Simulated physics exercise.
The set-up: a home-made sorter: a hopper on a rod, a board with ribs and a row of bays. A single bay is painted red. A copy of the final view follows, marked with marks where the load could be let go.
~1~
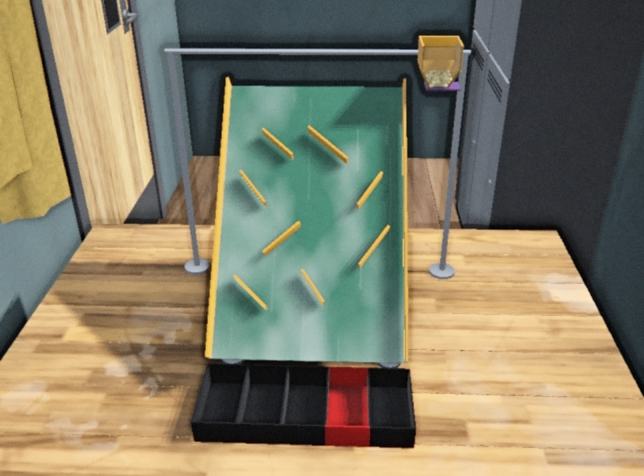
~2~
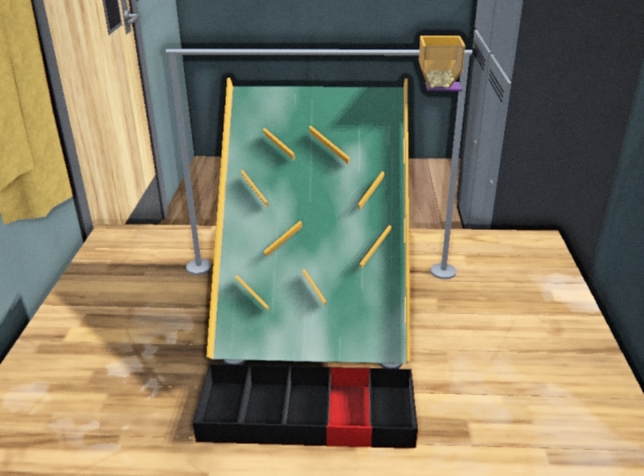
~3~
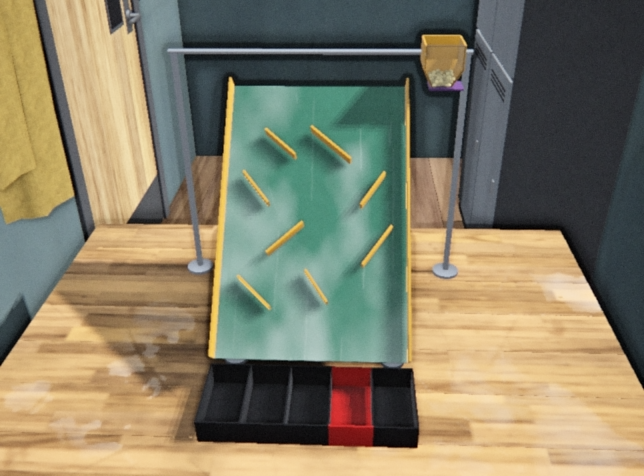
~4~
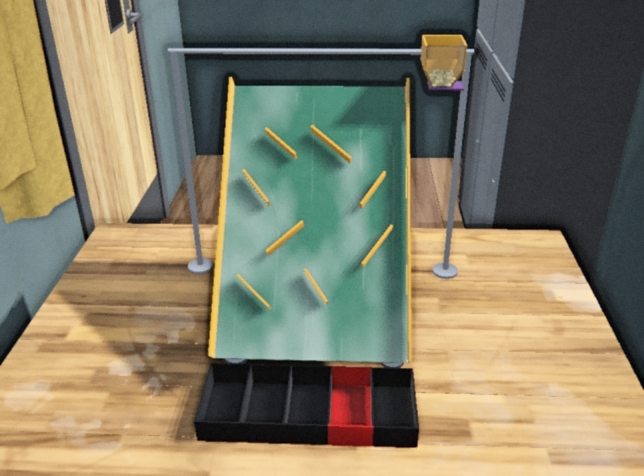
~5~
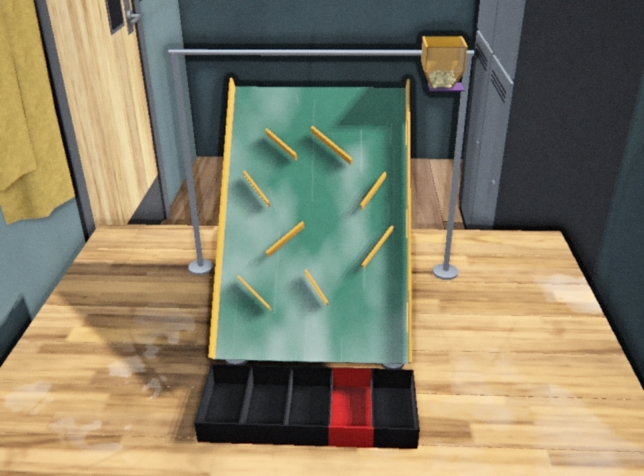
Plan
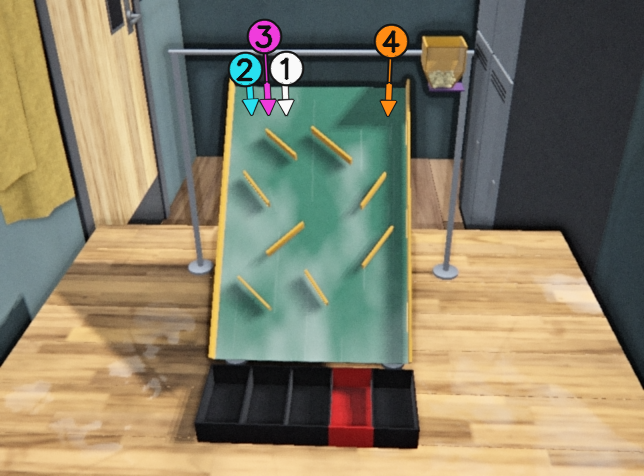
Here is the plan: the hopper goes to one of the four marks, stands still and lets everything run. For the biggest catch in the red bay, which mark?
1 beats the others.
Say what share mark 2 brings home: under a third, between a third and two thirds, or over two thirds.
Mark 2 gives under a third.
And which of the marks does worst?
2.
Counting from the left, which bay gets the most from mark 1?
It is the fourth one.
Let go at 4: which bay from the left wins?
The fifth.
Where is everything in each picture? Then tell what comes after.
Hopper at (438, 78), soya beans, door shut, in the first frame.
Ribs (264, 129) to (293, 154), (310, 126) to (349, 159), (242, 171) to (266, 202), in the second frame.
Ribs (361, 204) to (385, 172), (266, 252) to (302, 221), (363, 264) to (392, 225), in the third frame.
Ribs (237, 275) to (269, 306), (305, 269) to (327, 302), in the fourth frame.
Red bay at (351, 436), number 4 of 5 from the left, in the fifth frame.
On the marked copy, mark 1 meets the board at (286, 109); mark 2 meets the board at (251, 109); mark 3 meets the board at (268, 109); mark 4 meets the board at (388, 110).
With 1, about two thirds in the red bay, about a third in other bays, a stray few outside the box.
With 2, a stray few in the red bay, nearly all in other bays, a small part outside the box.
With 3, about a third in the red bay, about two thirds in other bays, a stray few outside the box.
With 4, about a quarter in the red bay, most in other bays.
